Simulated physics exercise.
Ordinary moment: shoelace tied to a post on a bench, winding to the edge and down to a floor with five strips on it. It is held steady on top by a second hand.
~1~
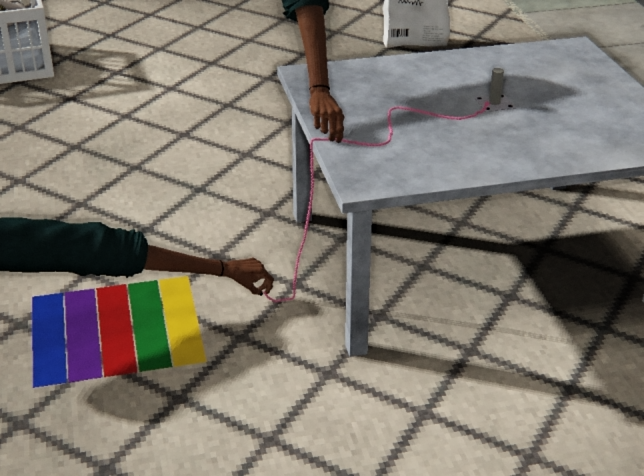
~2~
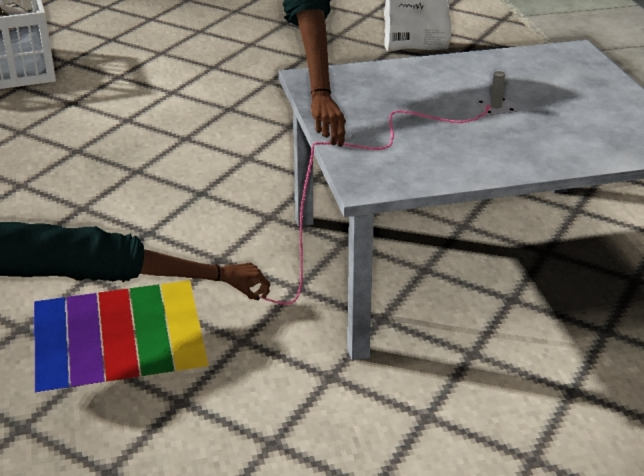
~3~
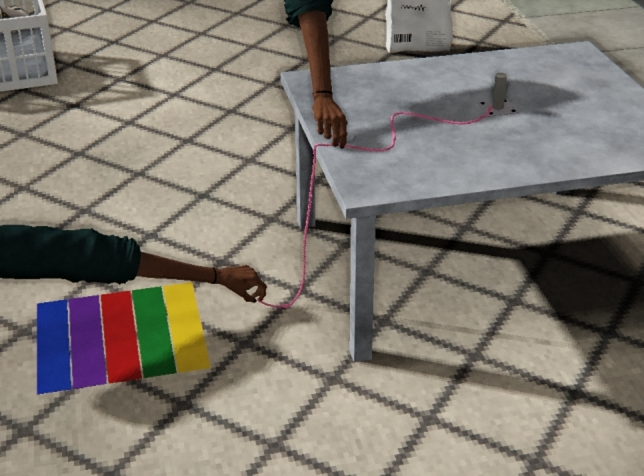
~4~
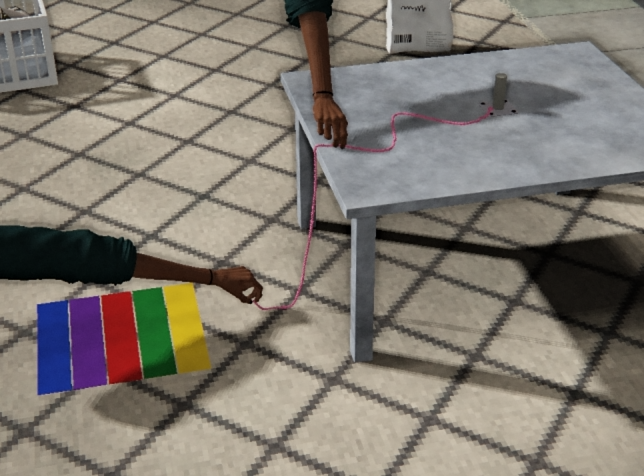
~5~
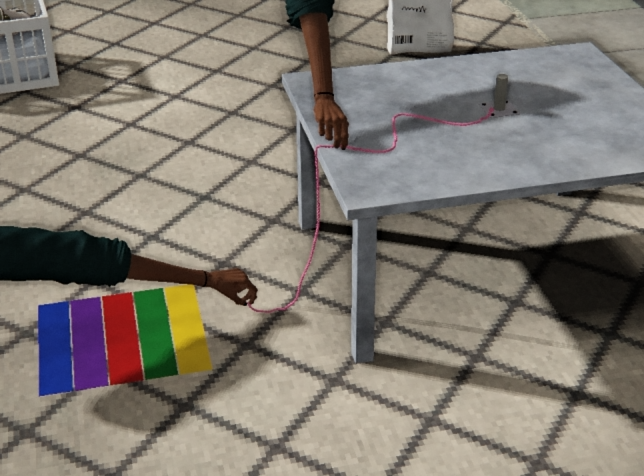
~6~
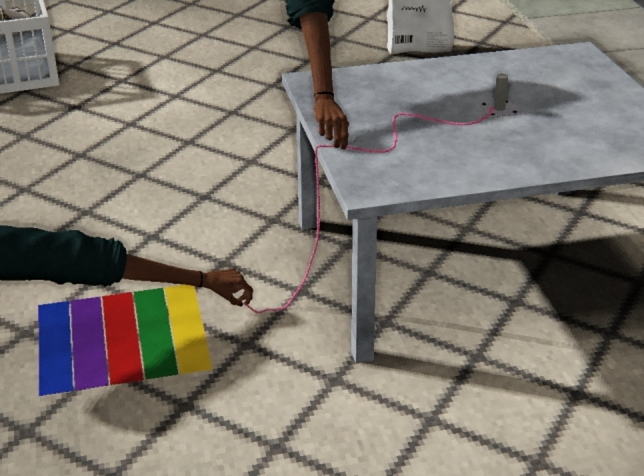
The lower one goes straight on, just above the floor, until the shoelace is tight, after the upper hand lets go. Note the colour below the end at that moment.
Colour below: Blue.
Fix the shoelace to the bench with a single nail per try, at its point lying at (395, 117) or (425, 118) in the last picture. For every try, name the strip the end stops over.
Try 1: Purple; try 2: Purple.
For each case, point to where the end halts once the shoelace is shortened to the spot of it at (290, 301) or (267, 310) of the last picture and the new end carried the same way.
First (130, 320), then (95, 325).
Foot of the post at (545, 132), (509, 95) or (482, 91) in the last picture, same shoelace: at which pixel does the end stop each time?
Going through them in sequence: (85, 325), (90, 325) and finally (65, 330).
Soon after, end near (120, 321); over red.
After that, end near (79, 327); over purple.
At the stop, end near (55, 330); over blue. The blue one.
